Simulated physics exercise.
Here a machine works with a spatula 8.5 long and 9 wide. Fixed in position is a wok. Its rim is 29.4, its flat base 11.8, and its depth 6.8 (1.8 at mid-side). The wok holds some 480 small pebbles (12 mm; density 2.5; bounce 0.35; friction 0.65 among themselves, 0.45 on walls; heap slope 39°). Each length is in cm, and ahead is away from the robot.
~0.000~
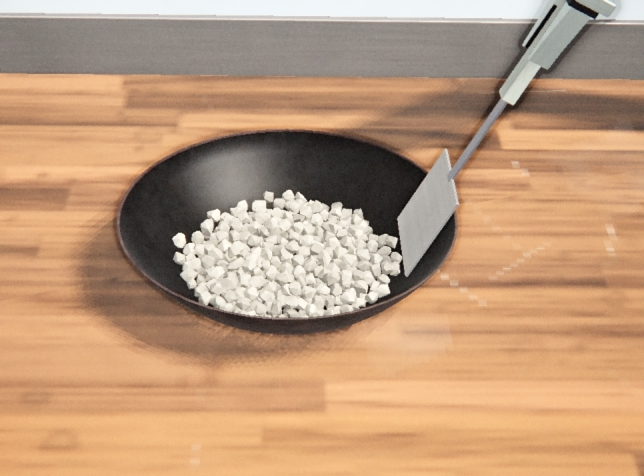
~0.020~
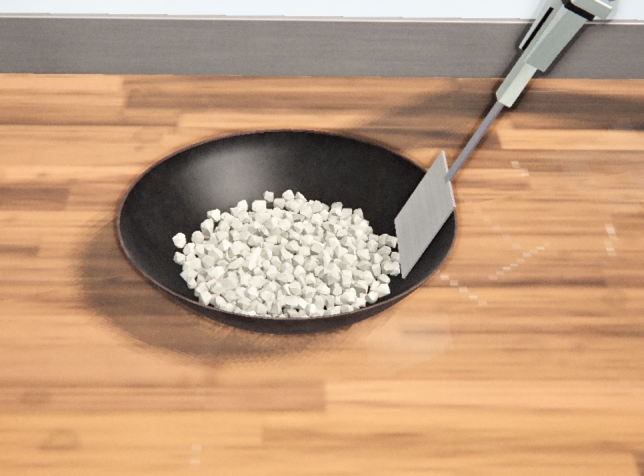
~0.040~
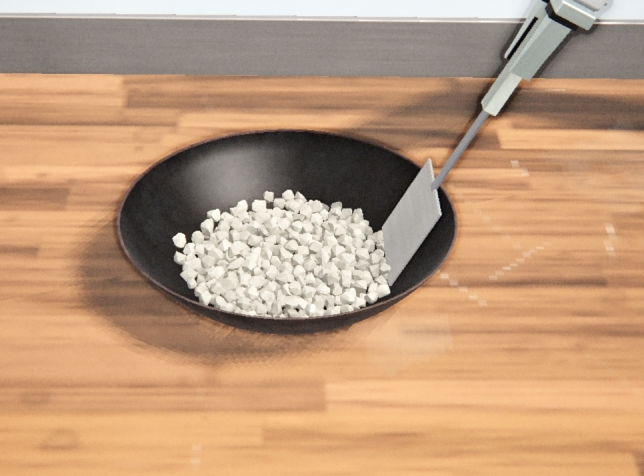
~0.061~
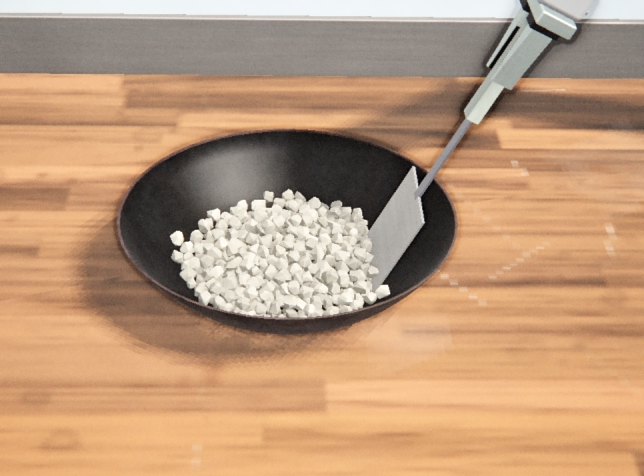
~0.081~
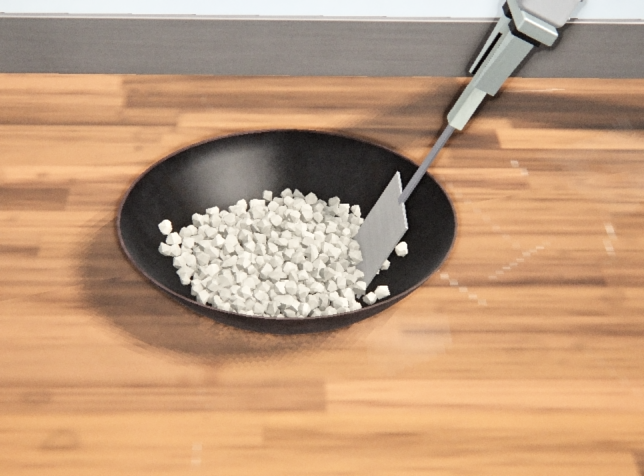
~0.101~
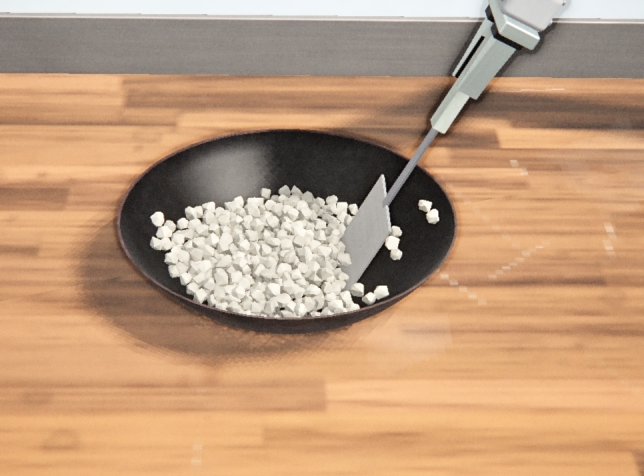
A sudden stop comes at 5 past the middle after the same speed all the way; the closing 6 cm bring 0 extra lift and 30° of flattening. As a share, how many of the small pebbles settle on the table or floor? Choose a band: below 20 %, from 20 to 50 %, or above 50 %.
Below 20 %.
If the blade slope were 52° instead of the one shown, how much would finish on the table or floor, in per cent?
I'd expect near 0 percent then.
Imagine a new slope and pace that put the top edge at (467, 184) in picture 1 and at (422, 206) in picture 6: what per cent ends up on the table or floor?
Roughly 0 %.
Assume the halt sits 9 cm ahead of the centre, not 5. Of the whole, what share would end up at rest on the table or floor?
I'd expect close to 20 per cent then.
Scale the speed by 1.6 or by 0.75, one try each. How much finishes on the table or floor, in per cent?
I'd expect close to 5 and then close to 0 percent.
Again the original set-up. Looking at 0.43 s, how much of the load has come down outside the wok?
That would be near 0 per cent, give or take.
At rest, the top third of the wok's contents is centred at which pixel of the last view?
The centre sits at about (172, 228).
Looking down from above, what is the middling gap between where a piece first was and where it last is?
Level distance of roughly 6 cm.
By 0.15 s, sloping 62°, highest piece 14 above the table; 476 in the wok, 3 on the blade or in flight.
By 0.20 s, sloping 48°, highest piece 21 above the table; 475 in the wok, 4 on the blade or in flight.
By 0.43 s, sloping 33°, highest piece 23 above the table; 464 in the wok, 11 on the table or floor, 4 on the blade or in flight.
By 1.48 s, sloping 33°, highest piece 8 above the table; 464 in the wok, 15 on the table or floor.
Final count, 464 in the wok, 15 on the table or floor. That is 3 % on the table or floor.
